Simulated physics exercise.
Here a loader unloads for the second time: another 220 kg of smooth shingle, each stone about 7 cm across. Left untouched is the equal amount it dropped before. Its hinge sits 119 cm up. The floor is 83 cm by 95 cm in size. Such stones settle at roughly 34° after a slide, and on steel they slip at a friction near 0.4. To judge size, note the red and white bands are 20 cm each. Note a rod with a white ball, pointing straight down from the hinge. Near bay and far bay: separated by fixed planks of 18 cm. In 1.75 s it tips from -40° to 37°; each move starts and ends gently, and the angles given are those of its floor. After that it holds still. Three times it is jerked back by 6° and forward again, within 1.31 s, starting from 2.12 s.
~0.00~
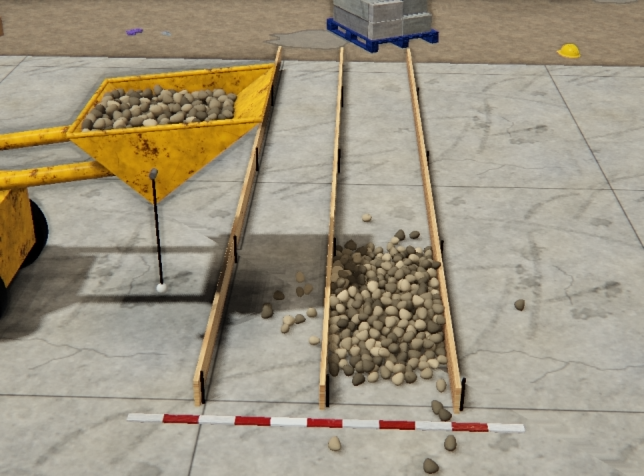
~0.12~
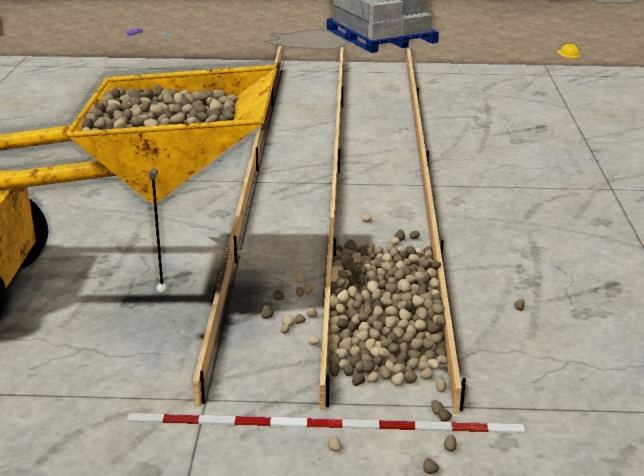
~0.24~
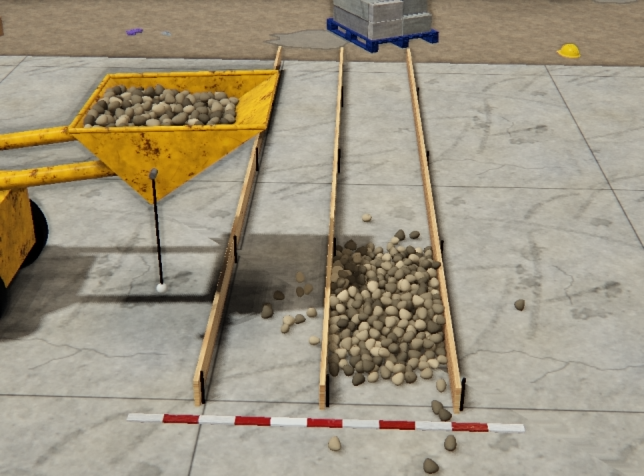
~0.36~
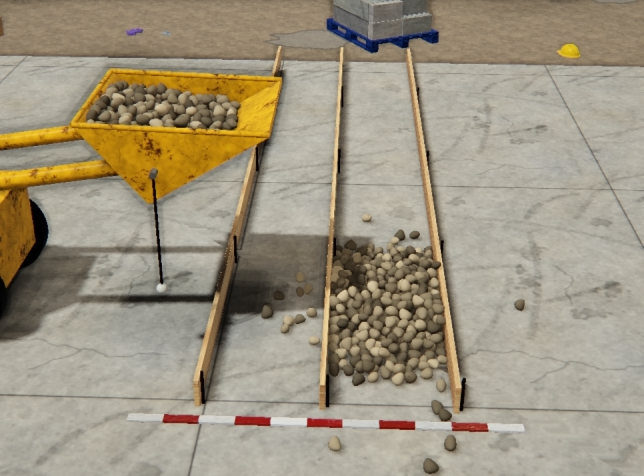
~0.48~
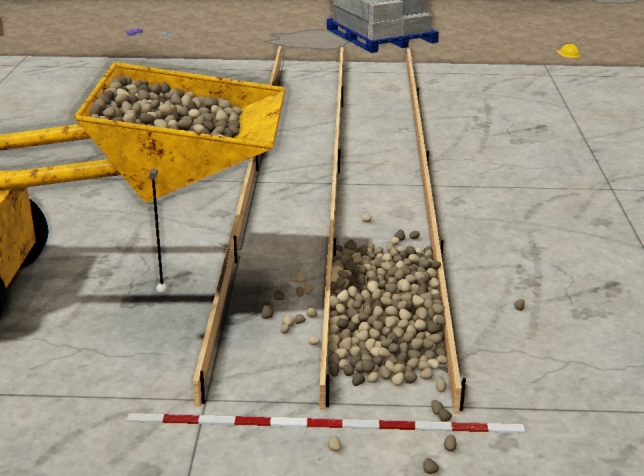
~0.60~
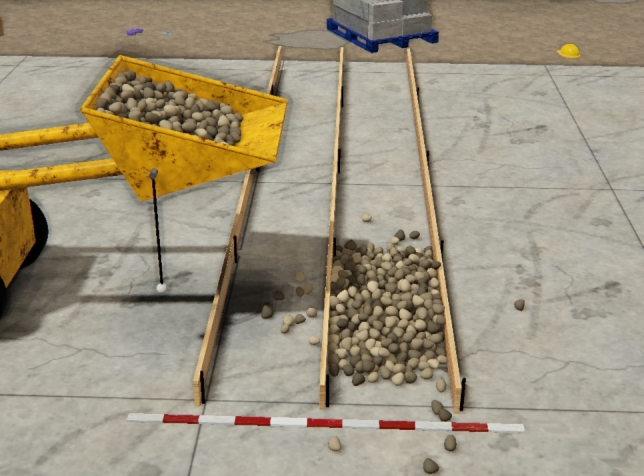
A yellow loader bucket full of rounded stones slowly tilts forward beside a stone pile.
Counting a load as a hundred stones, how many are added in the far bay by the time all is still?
Some 24 are added.
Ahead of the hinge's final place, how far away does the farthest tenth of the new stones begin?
Roughly 120 centimetres.
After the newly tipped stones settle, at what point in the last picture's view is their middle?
In the last view, about pixel (304, 297).
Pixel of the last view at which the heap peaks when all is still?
I'd say somewhere near (333, 277).
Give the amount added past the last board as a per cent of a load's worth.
Approximately 0 parts per hundred.
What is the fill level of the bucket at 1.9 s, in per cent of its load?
Some 30 %, roughly, is held.
After 1.3 s the floor is at 25°; in per cent of one load, 100 in the bucket, 3 in the near bay, 97 in the far bay; the foremost stones are at (448, 308).
After 1.9 s the floor is at 37°; in per cent of one load, 28 in the bucket, 70 in the near bay, 101 in the far bay; the foremost stones are at (448, 308).
After 3.9 s the floor is at 37°; in per cent of one load, 0 in the bucket, 79 in the near bay, 121 in the far bay; the foremost stones are at (448, 308).
After 6.3 s the floor is at 37°; in per cent of one load, 0 in the bucket, 79 in the near bay, 121 in the far bay; the foremost stones are at (448, 308). Net gain in the far bay, 24.
